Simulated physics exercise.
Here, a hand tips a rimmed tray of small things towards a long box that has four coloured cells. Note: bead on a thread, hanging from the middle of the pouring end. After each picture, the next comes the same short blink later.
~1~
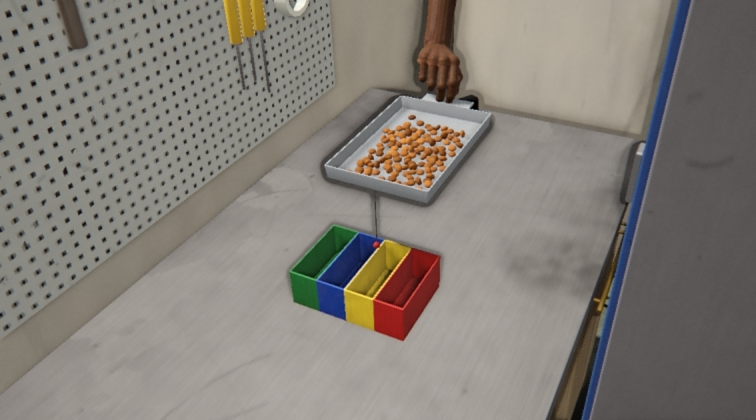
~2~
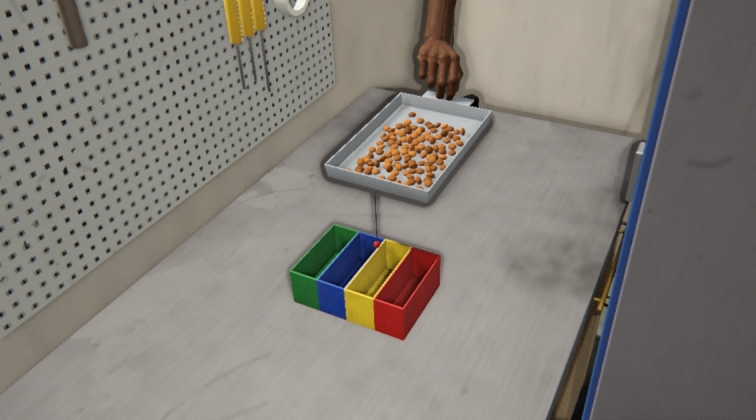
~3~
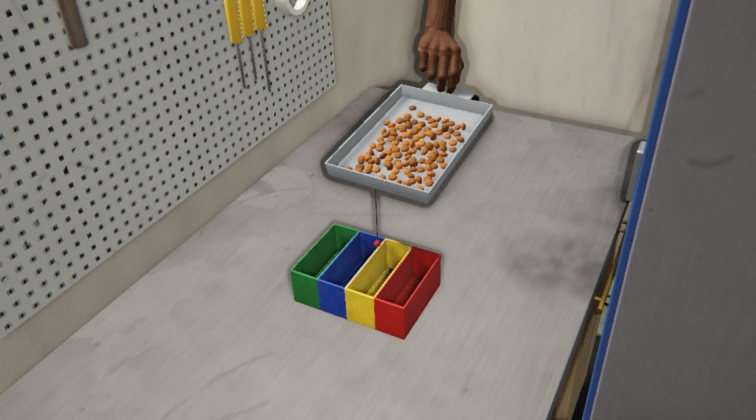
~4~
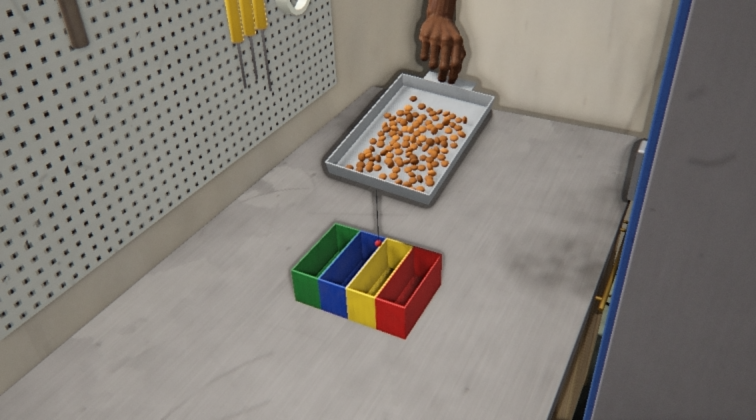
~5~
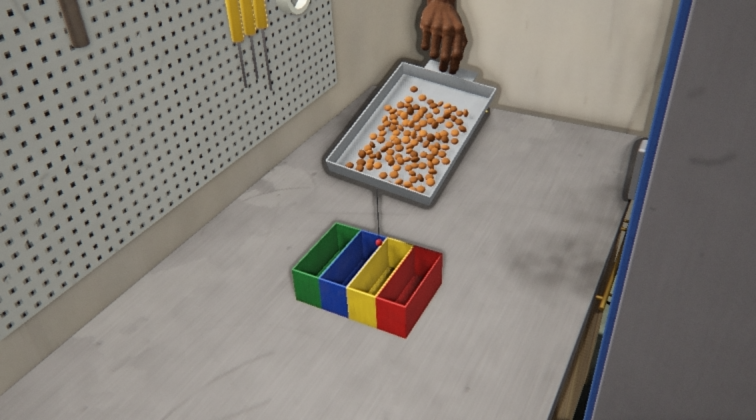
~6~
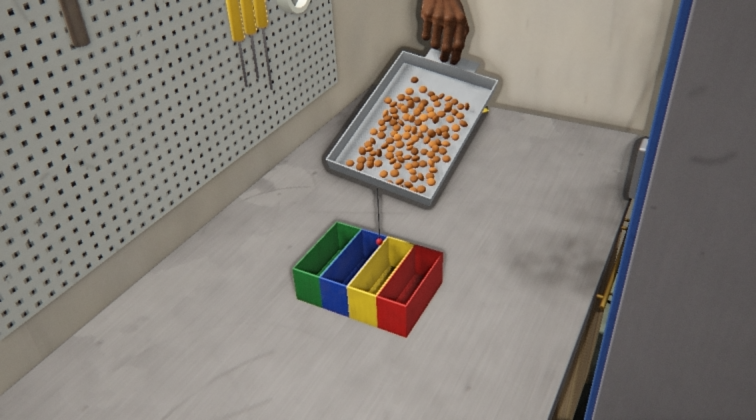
The clip opens on a hand holding the far end of a shallow grey tray of small orange-brown pieces, behind a box with green, blue, yellow and red cells on a grey worktop. The hand steadily raises that end, tilting the tray towards the box, while the pieces stay spread across it.
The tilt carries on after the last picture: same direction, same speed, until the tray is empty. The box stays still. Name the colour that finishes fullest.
Red.
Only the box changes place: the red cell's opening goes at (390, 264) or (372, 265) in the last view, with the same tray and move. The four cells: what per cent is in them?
Close to 20 %, followed by close to 0 %.
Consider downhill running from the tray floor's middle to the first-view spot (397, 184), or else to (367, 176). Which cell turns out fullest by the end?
Well, with the first heading it's the red cell, and with the second it's the cell in green.
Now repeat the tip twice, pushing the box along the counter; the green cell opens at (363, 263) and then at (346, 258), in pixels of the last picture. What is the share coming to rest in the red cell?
Trial 1 about 0 %, trial 2 about 30 %.
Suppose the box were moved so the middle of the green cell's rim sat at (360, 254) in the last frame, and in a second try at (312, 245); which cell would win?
So it would be the cell in yellow first and red after that.
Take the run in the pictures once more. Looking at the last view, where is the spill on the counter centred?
Roughly at pixel (459, 340).
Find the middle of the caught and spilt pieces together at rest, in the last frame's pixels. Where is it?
Around (408, 304).
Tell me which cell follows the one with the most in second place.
The cell in yellow.
Soon, tray tipped steeply; all on the tray.
A while on, tray tipped past a quarter turn; about a third on the tray; about a quarter in the red cell; a small part in the yellow cell; about a third falling or outside the box.
Towards the end, tray tipped past a quarter turn; most in the red cell; a small part in the yellow cell; a small part falling or outside the box.
Finally, tray tipped past a quarter turn; most in the red cell; a small part in the yellow cell; none in the blue cell; none in the green cell; a small part outside the box.
